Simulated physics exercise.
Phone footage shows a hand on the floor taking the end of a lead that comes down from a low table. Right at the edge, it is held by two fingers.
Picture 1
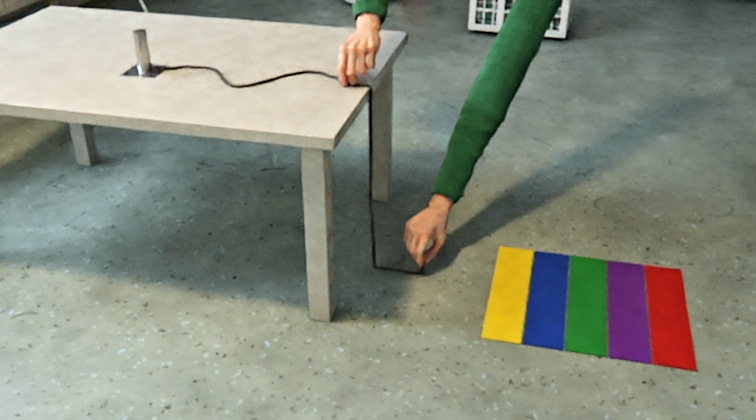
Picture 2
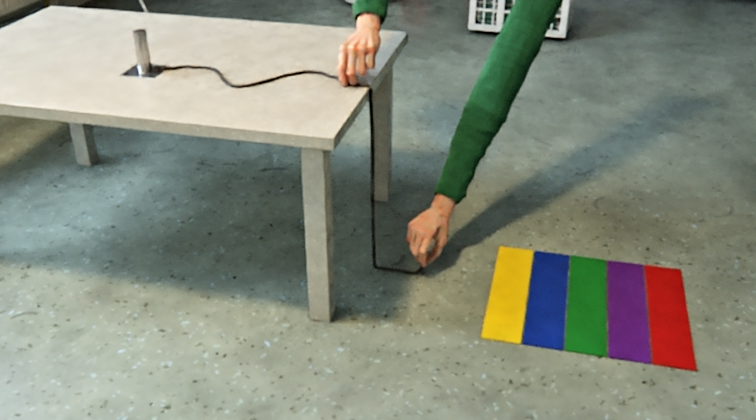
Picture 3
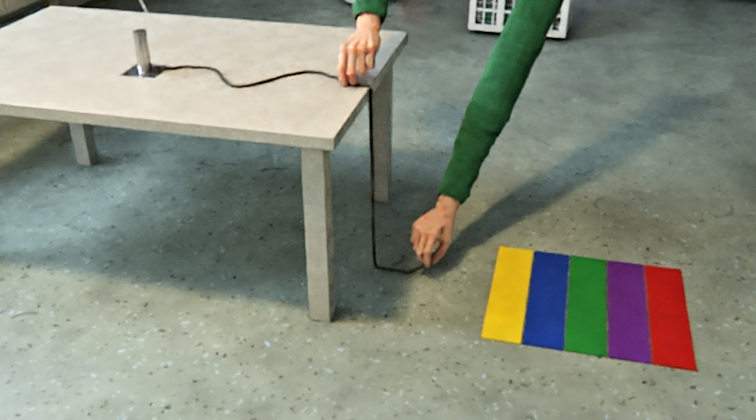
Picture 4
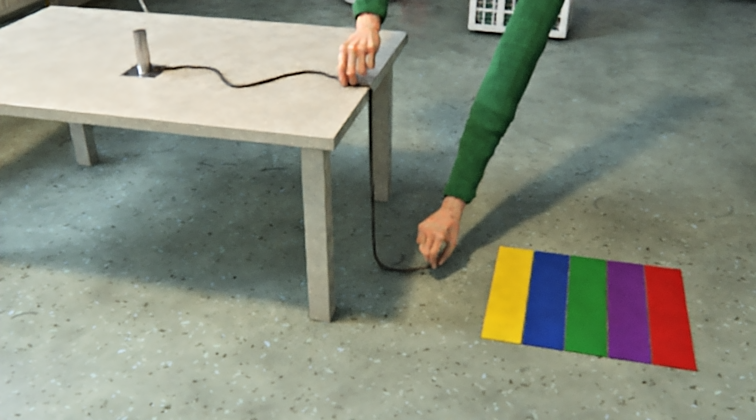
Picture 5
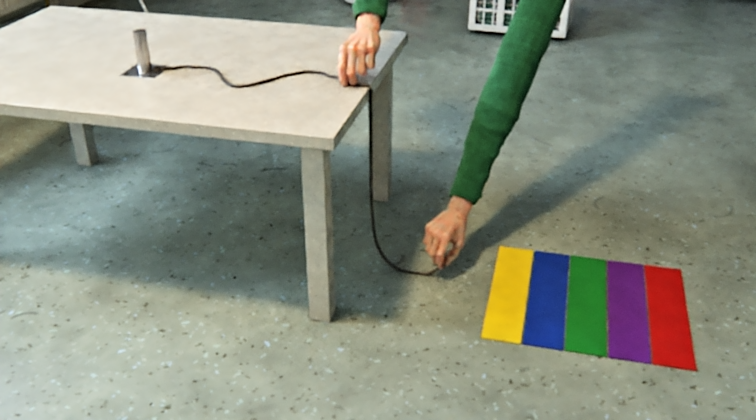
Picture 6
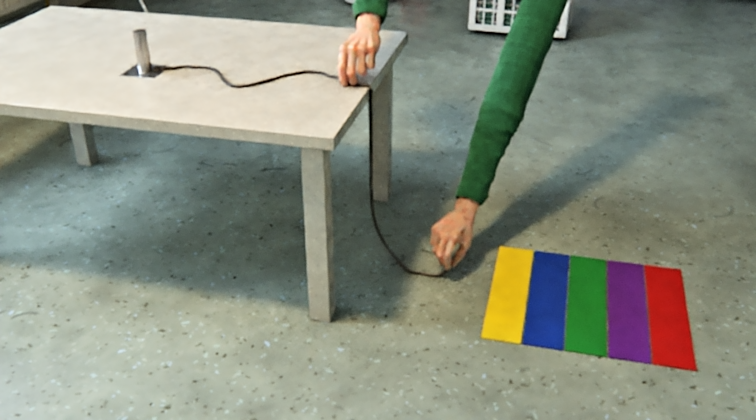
The clip shows one hand pinching a dark lead at the edge of a low table while the other, in a green sleeve, slides its end slightly right across the floor, near a panel of coloured stripes.
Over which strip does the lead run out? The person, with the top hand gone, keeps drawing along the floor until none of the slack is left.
Over the purple strip.
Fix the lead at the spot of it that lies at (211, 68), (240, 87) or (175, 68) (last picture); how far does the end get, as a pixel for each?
Approximately (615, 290), (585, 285) and (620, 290), respectively.
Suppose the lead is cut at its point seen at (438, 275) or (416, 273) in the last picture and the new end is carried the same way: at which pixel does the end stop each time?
Pixel positions, in order: (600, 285), (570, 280).
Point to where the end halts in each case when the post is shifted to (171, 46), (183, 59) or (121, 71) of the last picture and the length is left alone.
About (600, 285), then (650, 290), then (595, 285).
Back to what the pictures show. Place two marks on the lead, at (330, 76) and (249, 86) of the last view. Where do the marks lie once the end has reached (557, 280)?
The two spots arrive at (371, 97) and (283, 79).
Soon after, end near (557, 280); over blue.
After that, end near (600, 286); over green.
At the stop, end near (625, 289); over purple. The end stops over the purple strip.
